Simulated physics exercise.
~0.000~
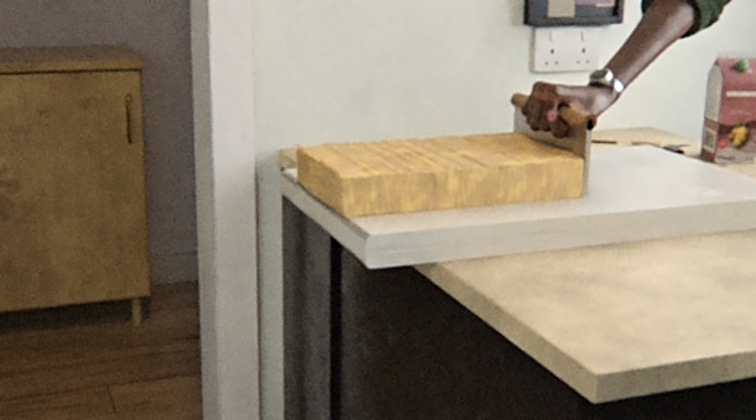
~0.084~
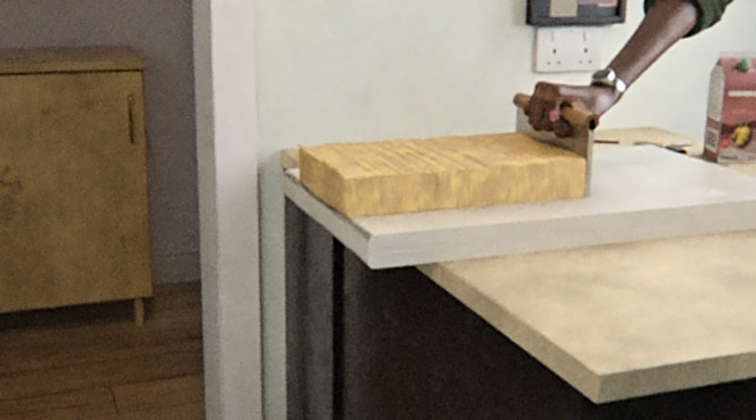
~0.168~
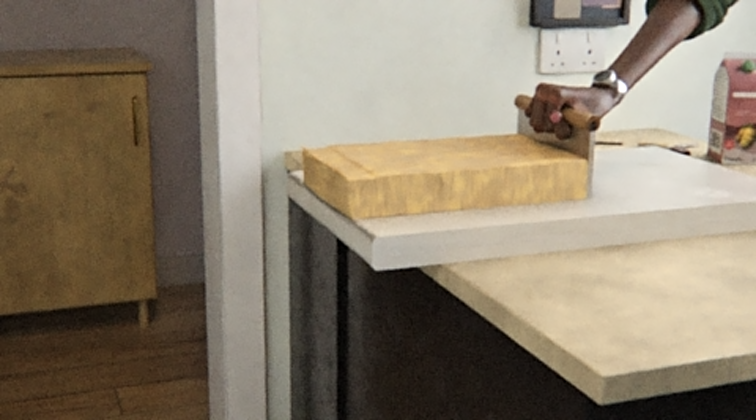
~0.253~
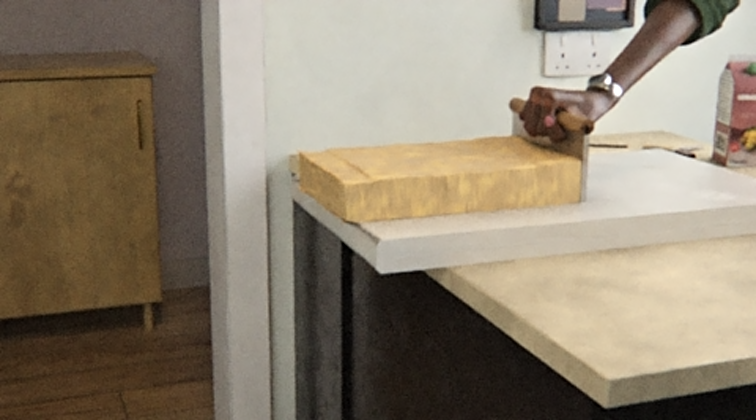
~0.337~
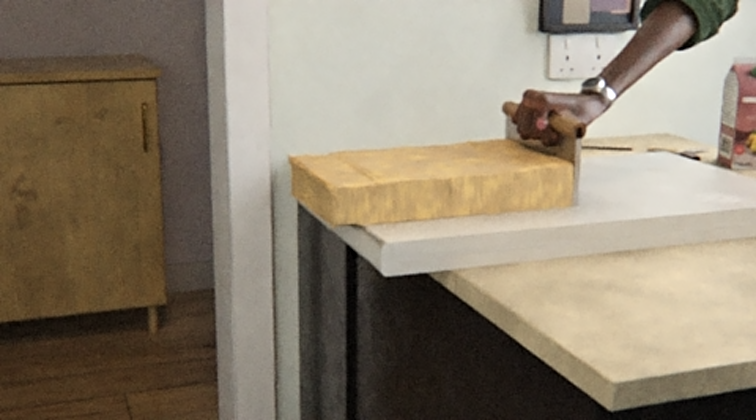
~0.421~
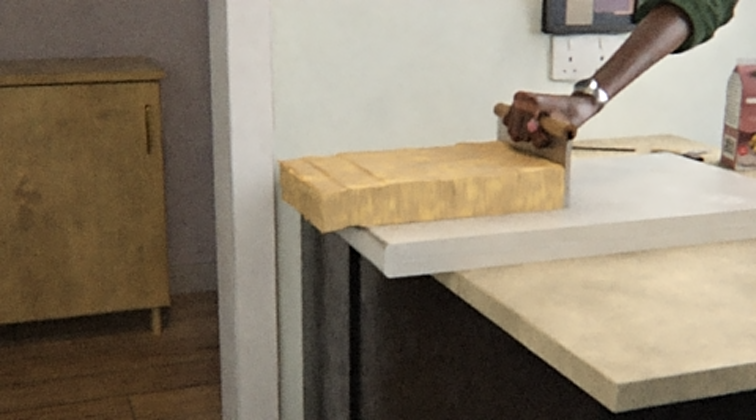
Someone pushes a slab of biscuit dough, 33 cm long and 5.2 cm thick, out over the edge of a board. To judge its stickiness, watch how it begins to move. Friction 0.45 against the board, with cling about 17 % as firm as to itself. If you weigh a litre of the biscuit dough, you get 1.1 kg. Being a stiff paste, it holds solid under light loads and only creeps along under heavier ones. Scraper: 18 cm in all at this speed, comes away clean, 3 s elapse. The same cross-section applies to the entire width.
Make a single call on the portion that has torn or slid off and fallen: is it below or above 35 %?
My call is above.
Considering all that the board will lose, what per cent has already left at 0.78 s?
The figure is about 70 %.
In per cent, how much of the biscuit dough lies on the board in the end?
Around 50 per cent ends up on the board.
After 0.78 s, 61 % lies on the board and 0 % has fallen.
After 1.20 s, 48 % lies on the board and 0 % has fallen.
After 1.62 s, 48 % lies on the board and 47 % has fallen.
After 2.04 s, 48 % lies on the board and 47 % has fallen.
After 4.04 s, 48 % lies on the board and 47 % has fallen.
